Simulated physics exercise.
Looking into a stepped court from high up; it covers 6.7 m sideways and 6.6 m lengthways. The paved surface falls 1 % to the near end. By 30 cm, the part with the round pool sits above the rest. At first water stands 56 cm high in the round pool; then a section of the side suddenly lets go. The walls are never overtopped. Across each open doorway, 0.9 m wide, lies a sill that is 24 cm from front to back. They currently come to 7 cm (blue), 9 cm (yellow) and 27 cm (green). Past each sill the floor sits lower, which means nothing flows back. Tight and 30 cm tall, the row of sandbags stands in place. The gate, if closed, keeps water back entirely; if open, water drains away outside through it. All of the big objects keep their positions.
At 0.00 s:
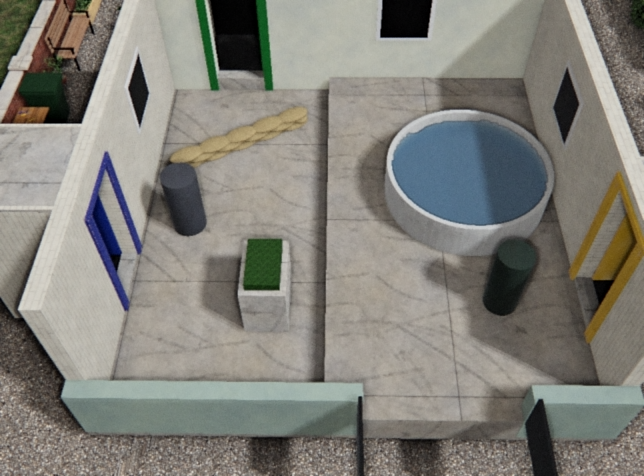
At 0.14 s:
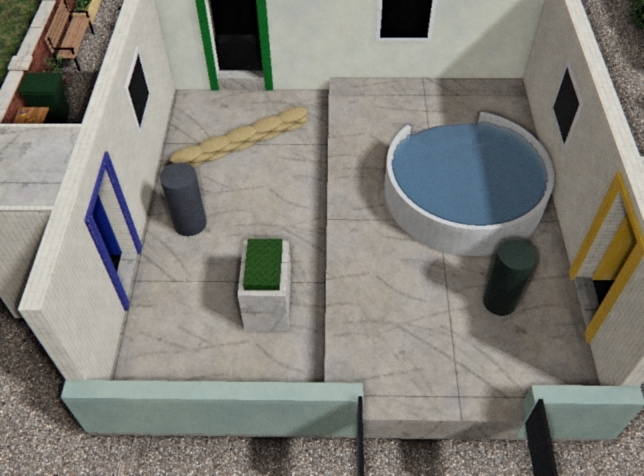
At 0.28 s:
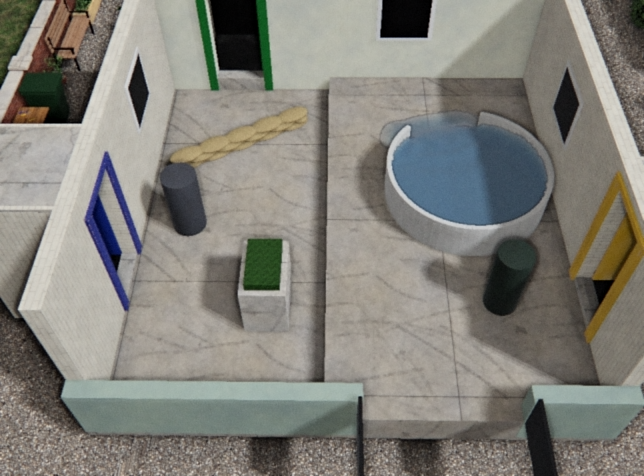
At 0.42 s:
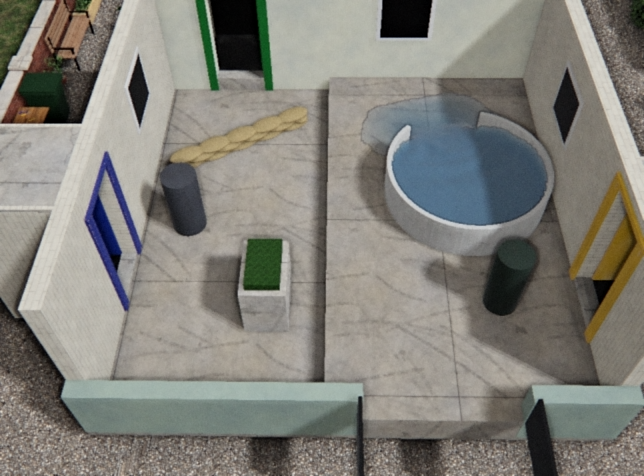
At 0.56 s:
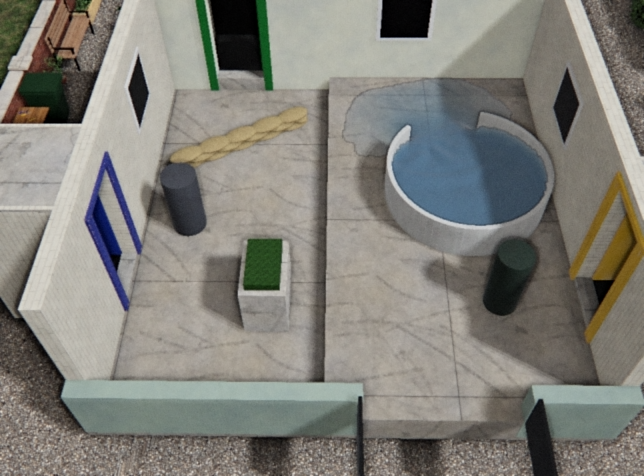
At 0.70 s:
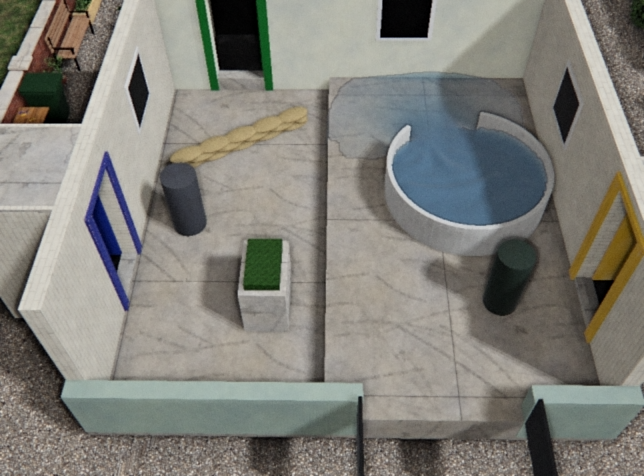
Water spreads from a gap in the round pool's far side across the pale paving.
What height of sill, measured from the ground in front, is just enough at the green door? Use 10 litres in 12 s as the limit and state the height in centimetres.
About 14 cm.
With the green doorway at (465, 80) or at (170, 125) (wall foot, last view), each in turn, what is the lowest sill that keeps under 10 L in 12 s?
You'd want roughly 26 cm there first, then roughly 21 cm.
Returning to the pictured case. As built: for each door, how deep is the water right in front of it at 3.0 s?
Before blue it's 0 cm, before yellow 0 cm, before green 14 cm.
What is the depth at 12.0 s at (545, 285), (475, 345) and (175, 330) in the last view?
Roughly 1, then 1, then 12 cm.
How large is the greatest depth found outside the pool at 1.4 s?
Max depth: Near 34 cm.
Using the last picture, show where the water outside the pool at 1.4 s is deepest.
About (418, 81).
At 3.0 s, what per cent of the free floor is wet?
Wet share: Near 30 %.
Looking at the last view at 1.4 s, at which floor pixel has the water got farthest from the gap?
(267, 93).
After 1.4 s water covers 15 % of the floor, deepest (34 cm) near (418, 81); it has not reached the green door.
After 3.0 s water covers 30 % of the floor, deepest (30 cm) near (184, 93); 14 cm at the green door, 0 litres in over its 27 cm sill.
After 12.0 s water covers 70 % of the floor, deepest (17 cm) near (180, 160); 15 cm at the green door, 0 litres in over its 27 cm sill.
At the green door as built, the water arrived by 1.6 s and peaked near 16 cm at 7.0 s.
Run again over the same 12 s with other heights there, 18 litres in over 13 cm, 4 litres over 15.5 cm. The limit of 10 litres is kept from about 14 cm up.
